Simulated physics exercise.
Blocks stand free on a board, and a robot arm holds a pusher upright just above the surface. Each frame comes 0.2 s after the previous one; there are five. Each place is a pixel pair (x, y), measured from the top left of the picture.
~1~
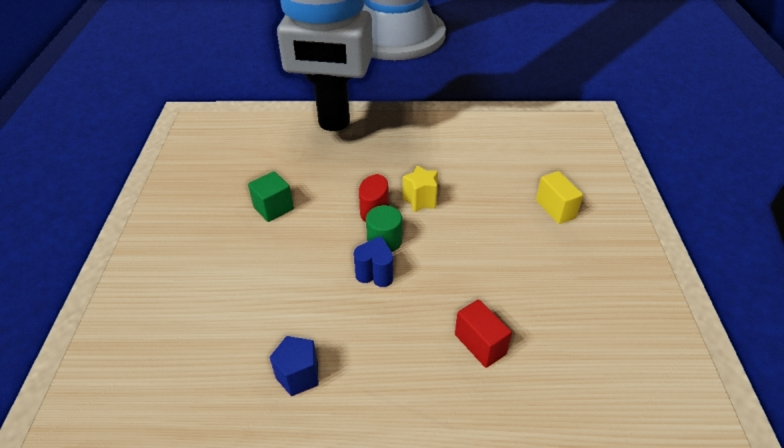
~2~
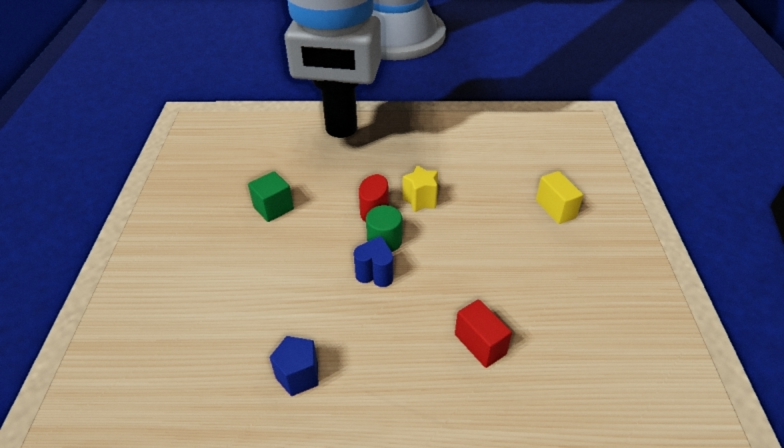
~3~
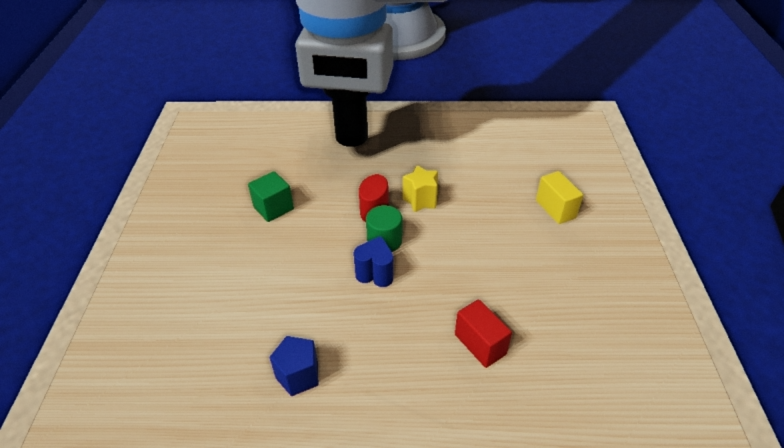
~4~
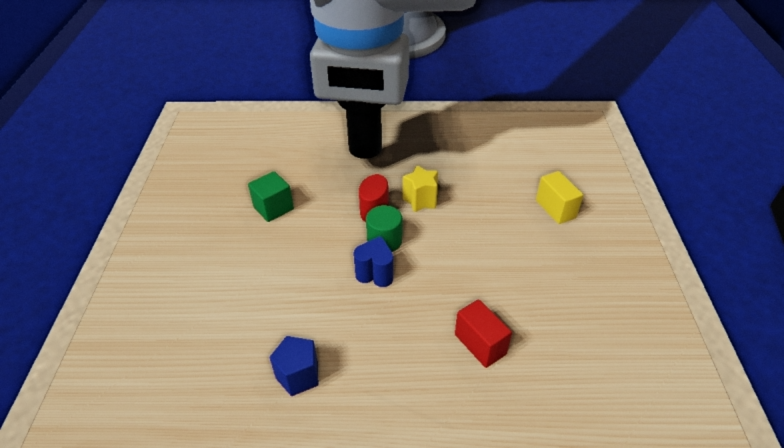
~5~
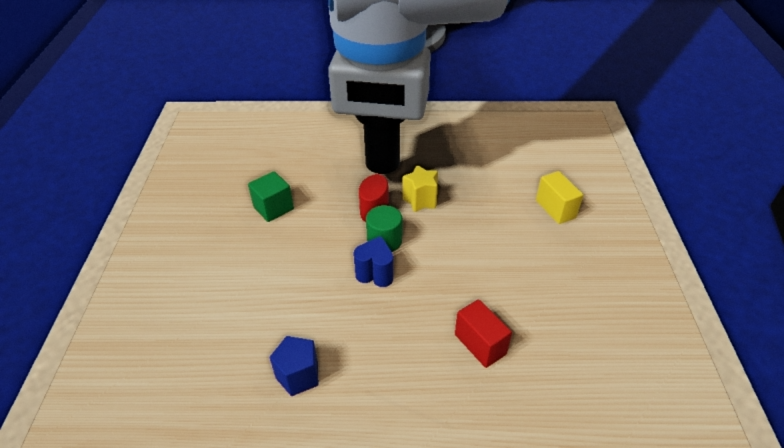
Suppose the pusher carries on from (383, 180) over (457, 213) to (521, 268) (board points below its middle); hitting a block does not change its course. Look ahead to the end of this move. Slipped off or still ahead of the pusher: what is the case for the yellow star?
The pusher still has it in front.
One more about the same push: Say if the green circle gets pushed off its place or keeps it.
In the end it has not been moved.
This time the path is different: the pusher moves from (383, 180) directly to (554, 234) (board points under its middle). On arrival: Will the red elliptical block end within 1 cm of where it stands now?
Short answer: Yes.
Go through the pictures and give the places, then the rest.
The first picture shows pusher tip (334, 123); block tops, red elliptical block (374, 186); green circle (384, 217); yellow star (422, 176).
The second picture shows pusher (342, 129); blocks unchanged.
The third picture shows pusher (352, 137); blocks unchanged.
The fourth picture shows pusher (365, 149); blocks unchanged.
The fifth picture shows pusher (383, 164); red elliptical block (374, 186); green circle (384, 217); yellow star (422, 176).
What follows on the original path. One third of the way, pusher (433, 184); yellow star (458, 192).
Two thirds of the way, pusher (483, 211); yellow star (512, 221).
At the end, pusher (525, 251); red elliptical block in place; green circle in place; yellow star (560, 260).
